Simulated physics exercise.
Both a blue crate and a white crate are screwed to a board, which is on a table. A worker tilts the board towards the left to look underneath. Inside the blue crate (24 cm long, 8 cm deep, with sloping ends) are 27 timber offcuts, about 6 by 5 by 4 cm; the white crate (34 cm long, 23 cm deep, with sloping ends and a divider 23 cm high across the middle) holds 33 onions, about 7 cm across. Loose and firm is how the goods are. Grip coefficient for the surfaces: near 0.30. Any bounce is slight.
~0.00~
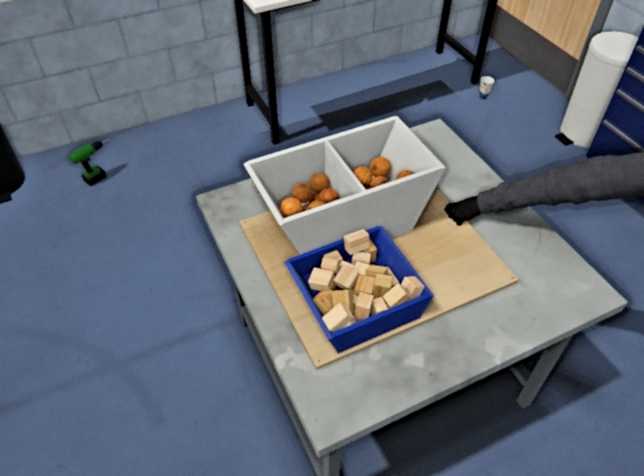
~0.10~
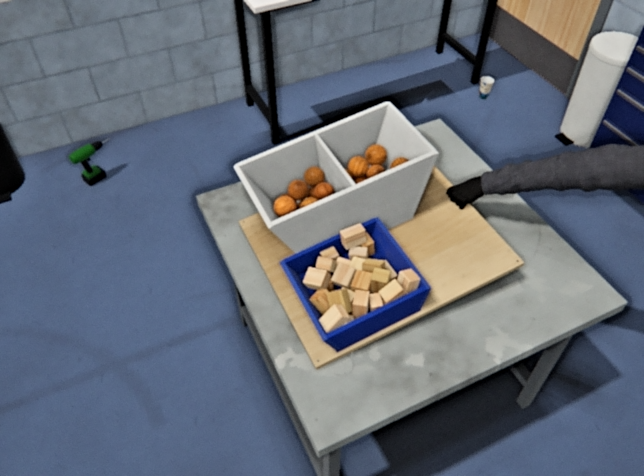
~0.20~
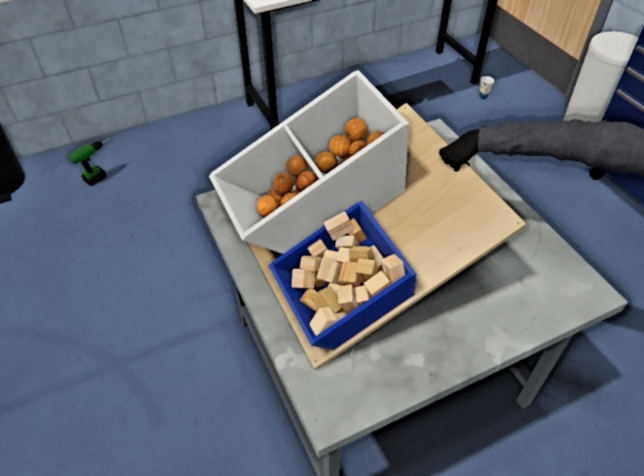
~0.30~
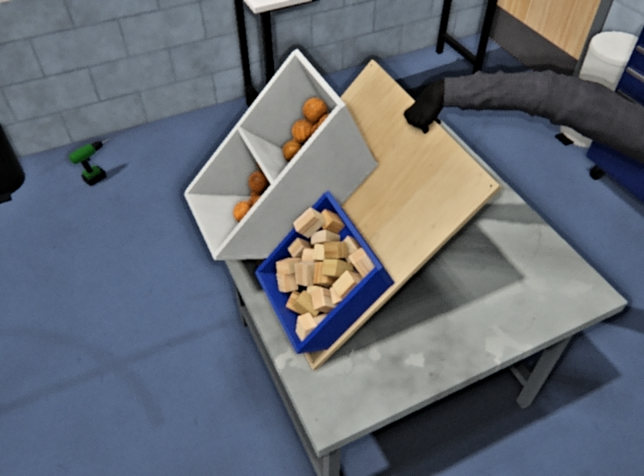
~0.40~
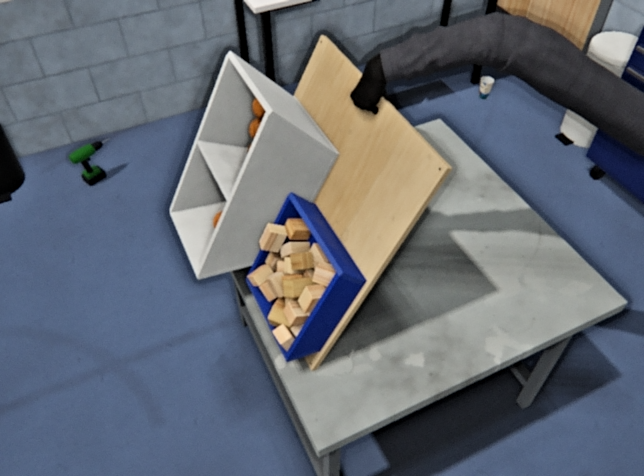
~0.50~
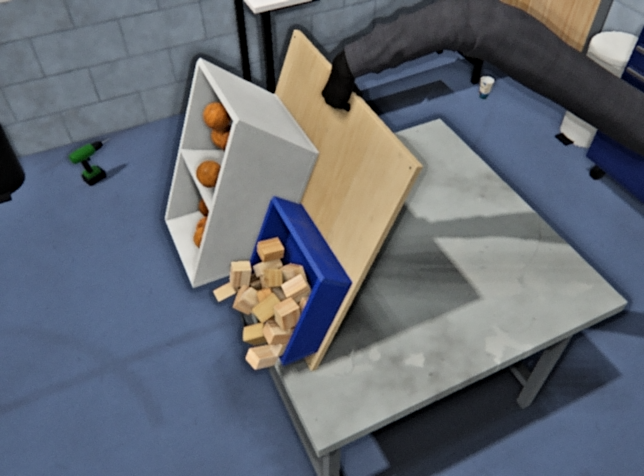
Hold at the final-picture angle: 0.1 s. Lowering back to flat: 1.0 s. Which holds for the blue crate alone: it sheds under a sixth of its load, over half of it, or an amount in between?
I'd say it will hang on to under half of them.
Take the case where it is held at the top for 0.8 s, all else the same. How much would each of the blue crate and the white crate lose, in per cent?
In that case you'd see blue crate shed 80 percent of its load and white crate shed 30 percent.
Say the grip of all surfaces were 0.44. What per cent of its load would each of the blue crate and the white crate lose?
Blue crate 60, white crate 30 per cent.
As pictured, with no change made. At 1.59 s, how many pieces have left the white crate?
Estimate for the white crate by then: Some 8 out.
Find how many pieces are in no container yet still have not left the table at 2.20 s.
I'd guess near 0.
After 0.77 s, tilt 64°; the blue crate is down by 16 of 27 and the white crate is down by 4 of 33.
After 1.11 s, tilt 33°; the blue crate is down by 20 of 27 and the white crate is down by 9 of 33.
After 1.59 s, tilt 0°; the blue crate is down by 20 of 27 and the white crate is down by 9 of 33.
Final count (at 2.20 s), the blue crate is down by 20 of 27 and the white crate is down by 9 of 33. Asked share, 20 of 27, 74 per cent.
